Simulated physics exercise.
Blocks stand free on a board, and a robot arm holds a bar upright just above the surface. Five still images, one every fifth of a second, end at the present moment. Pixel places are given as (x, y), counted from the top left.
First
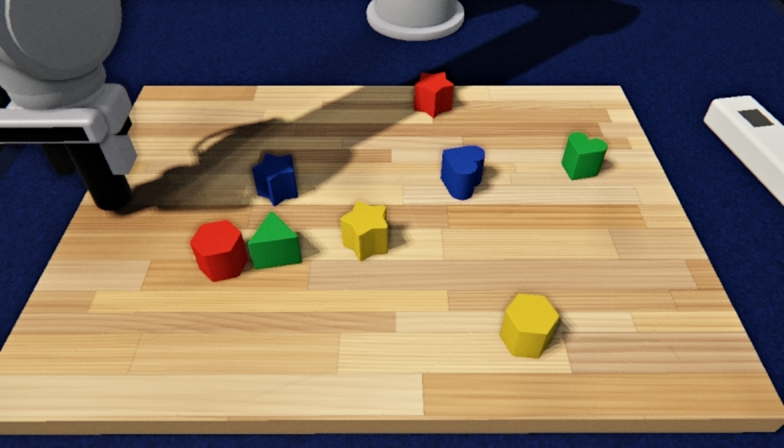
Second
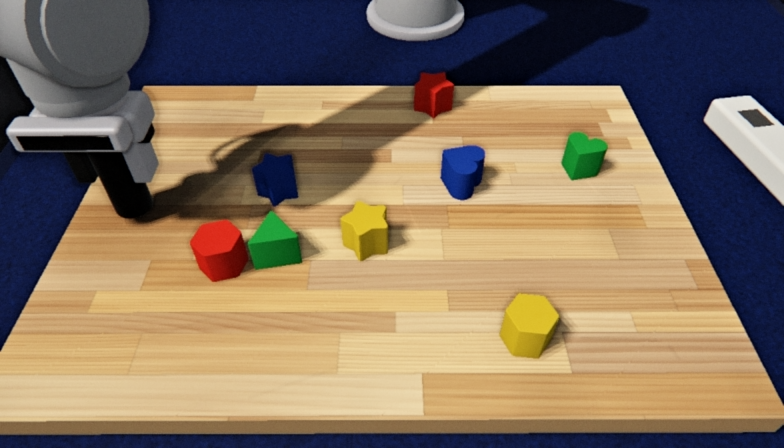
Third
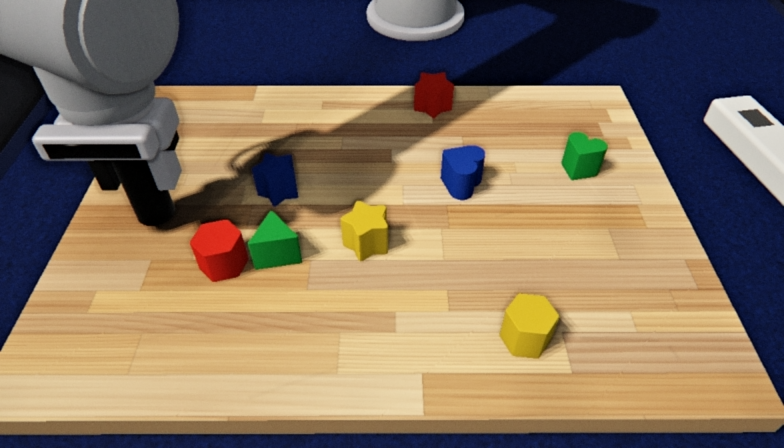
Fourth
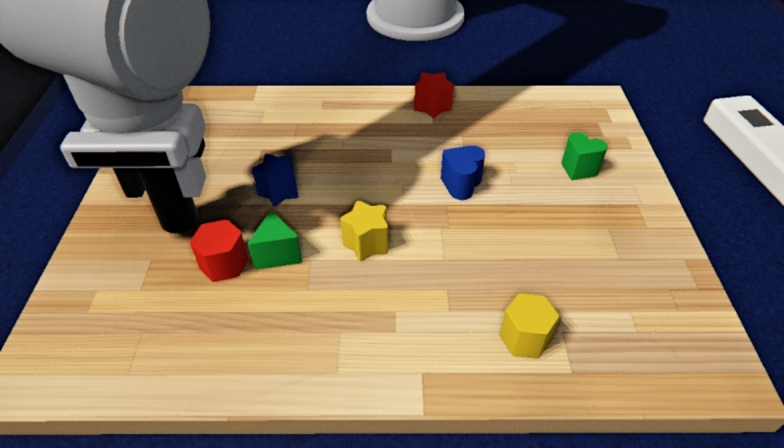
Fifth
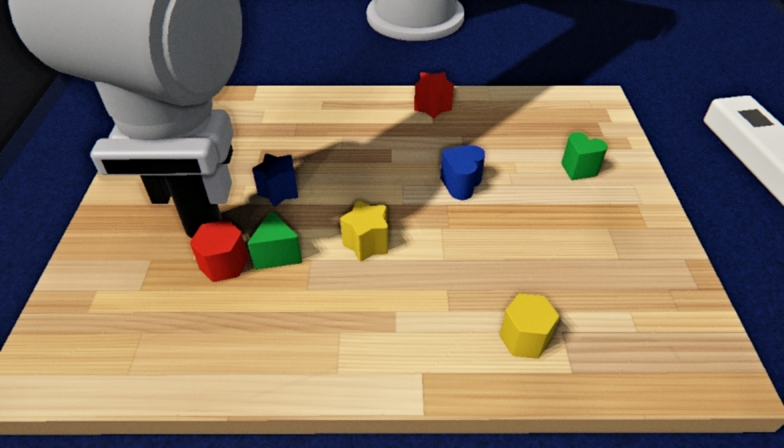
A robot arm moves its dark bar rightward to the red hexagon while the blocks stay still.
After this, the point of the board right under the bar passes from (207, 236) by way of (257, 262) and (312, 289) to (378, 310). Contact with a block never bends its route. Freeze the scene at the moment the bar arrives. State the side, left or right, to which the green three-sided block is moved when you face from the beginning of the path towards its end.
Shifts left.
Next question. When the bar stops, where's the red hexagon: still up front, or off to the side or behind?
It slips out to the side or back.
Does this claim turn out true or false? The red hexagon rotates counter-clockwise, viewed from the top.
The statement is false.
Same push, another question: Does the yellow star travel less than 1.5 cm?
I expect so.
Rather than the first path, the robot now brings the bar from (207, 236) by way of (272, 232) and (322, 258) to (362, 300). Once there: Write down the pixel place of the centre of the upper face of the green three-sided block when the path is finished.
I'd guess (292, 253).
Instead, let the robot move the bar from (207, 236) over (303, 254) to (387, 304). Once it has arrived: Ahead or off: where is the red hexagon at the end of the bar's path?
It slips out to the side or back.
On the path given first. One third of the way, bar (256, 253); red hexagon (236, 269), turned 30° clockwise; green three-sided block (287, 234), turned 30° anticlockwise.
Two thirds of the way, bar (311, 280); red hexagon (236, 273), turned 45° clockwise; green three-sided block (324, 237), turned 75° anticlockwise.
At the end, bar (378, 302); red hexagon (236, 273), turned 45° clockwise; green three-sided block (326, 236), turned 80° anticlockwise; yellow star in place.
